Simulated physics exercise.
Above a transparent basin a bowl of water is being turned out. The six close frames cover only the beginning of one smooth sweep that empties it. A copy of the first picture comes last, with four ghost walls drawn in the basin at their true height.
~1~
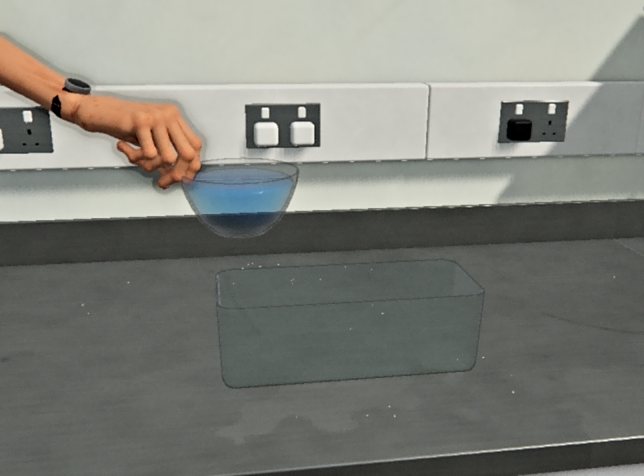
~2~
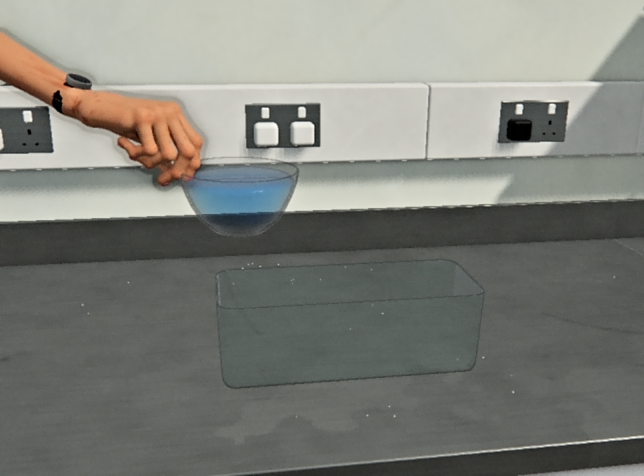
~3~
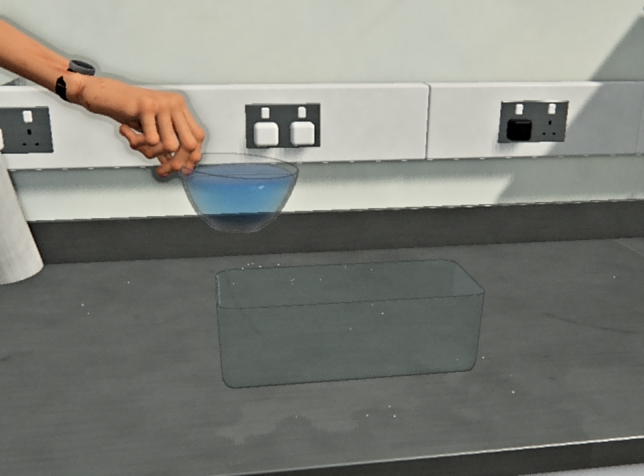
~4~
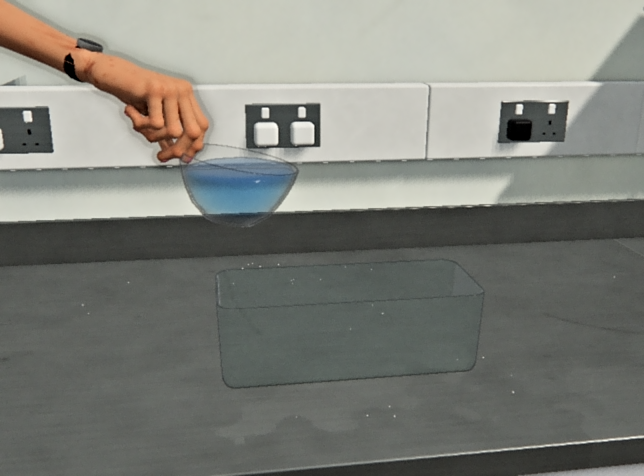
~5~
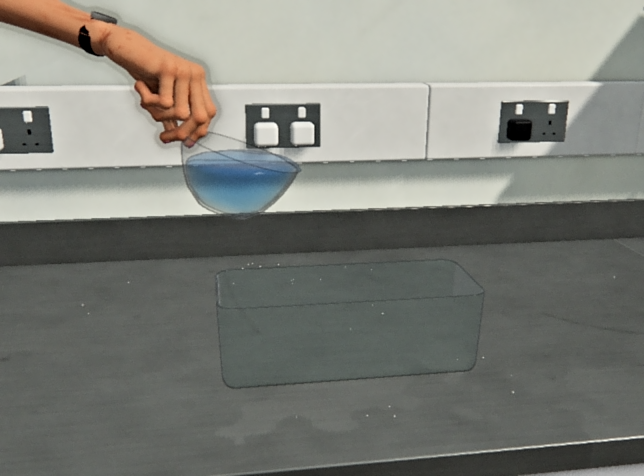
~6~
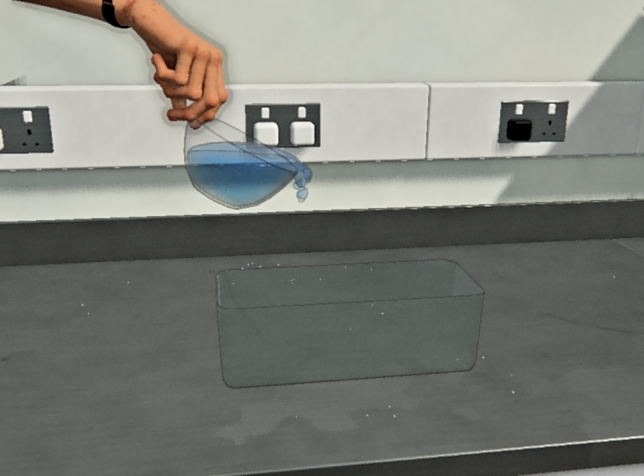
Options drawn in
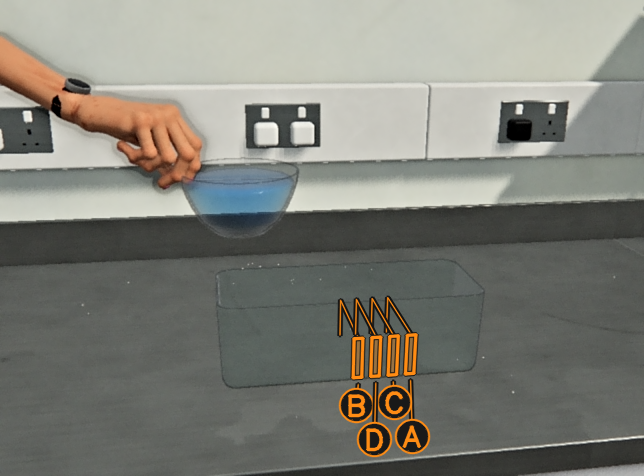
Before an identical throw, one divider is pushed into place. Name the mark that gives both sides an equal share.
I would pick position C.
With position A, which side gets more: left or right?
More ends on the left.
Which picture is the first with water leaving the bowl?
In picture 5.
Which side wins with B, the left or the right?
The right one.
In orange, A at (410, 380); B at (358, 384); C at (393, 381); D at (375, 382).
With A, about 88 % ends left of the wall and 10 % right of it.
With B, about 7 % ends left of the wall and 92 % right of it.
With C, about 47 % ends left of the wall and 51 % right of it.
With D, about 15 % ends left of the wall and 84 % right of it.
